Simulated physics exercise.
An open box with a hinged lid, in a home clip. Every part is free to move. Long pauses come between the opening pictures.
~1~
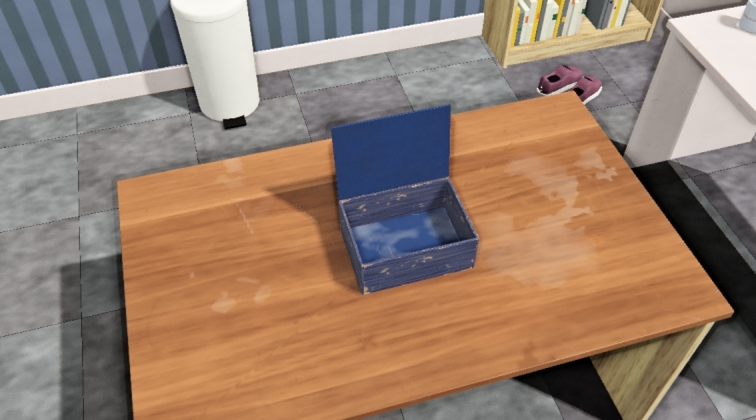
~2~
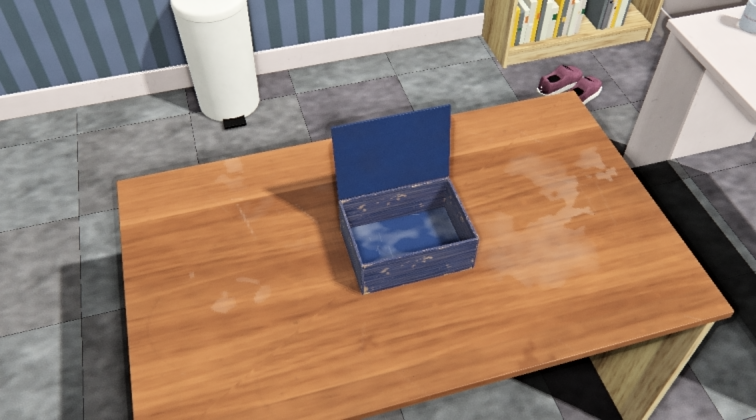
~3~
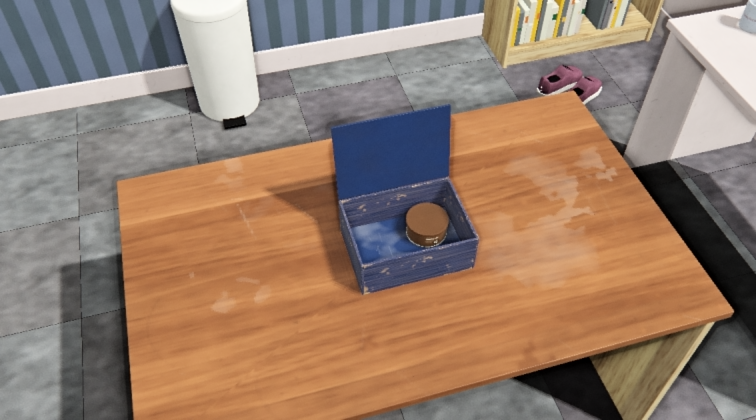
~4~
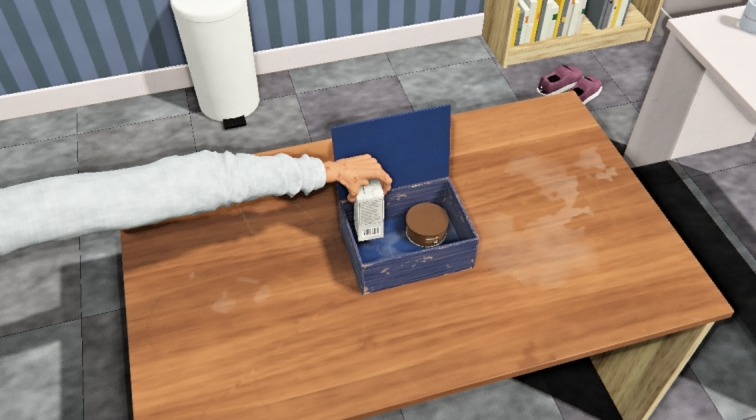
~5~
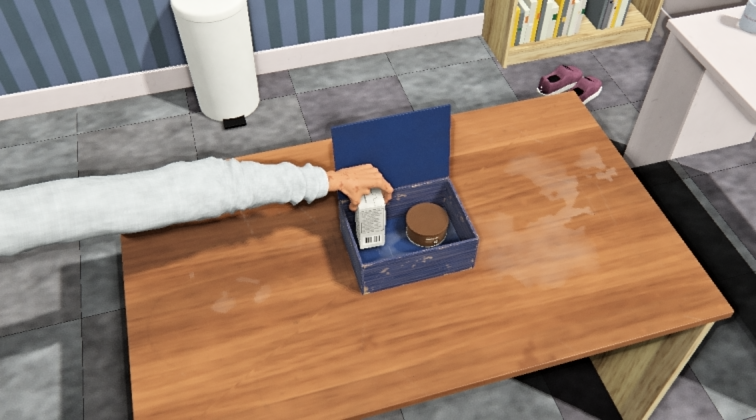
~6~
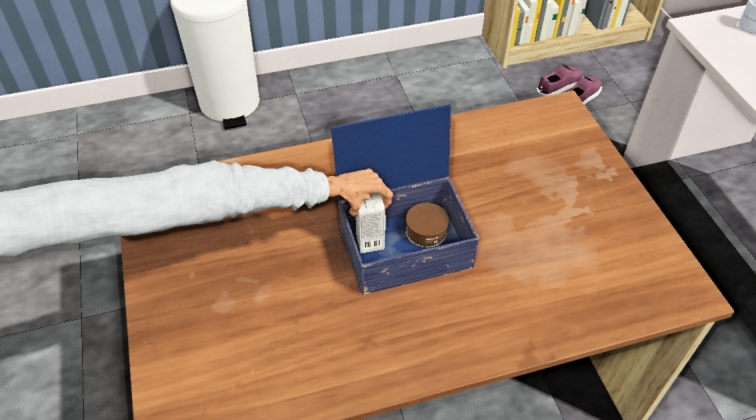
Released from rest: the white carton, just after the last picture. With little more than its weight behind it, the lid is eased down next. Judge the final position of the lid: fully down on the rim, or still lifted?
Final position: Still lifted.
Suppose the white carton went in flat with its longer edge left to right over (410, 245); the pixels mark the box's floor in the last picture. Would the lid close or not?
The lid goes all the way down.
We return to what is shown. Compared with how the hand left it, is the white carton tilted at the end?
Observation: The white carton keeps the set orientation.
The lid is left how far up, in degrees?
Near 40°.
Then, 1.10 s after the last picture, lid starting down.
Then, 1.60 s after the last picture, lid 58° above the rim.
Then, 2.20 s after the last picture, lid 43° above the rim; white carton slid a little near (371, 228).
Then, 4.40 s after the last picture, lid 40° above the rim; white carton slid a little near (372, 230).
At rest, lid 38° above the rim; both in place. Seen from the same camera at the end, white carton near (372, 231).
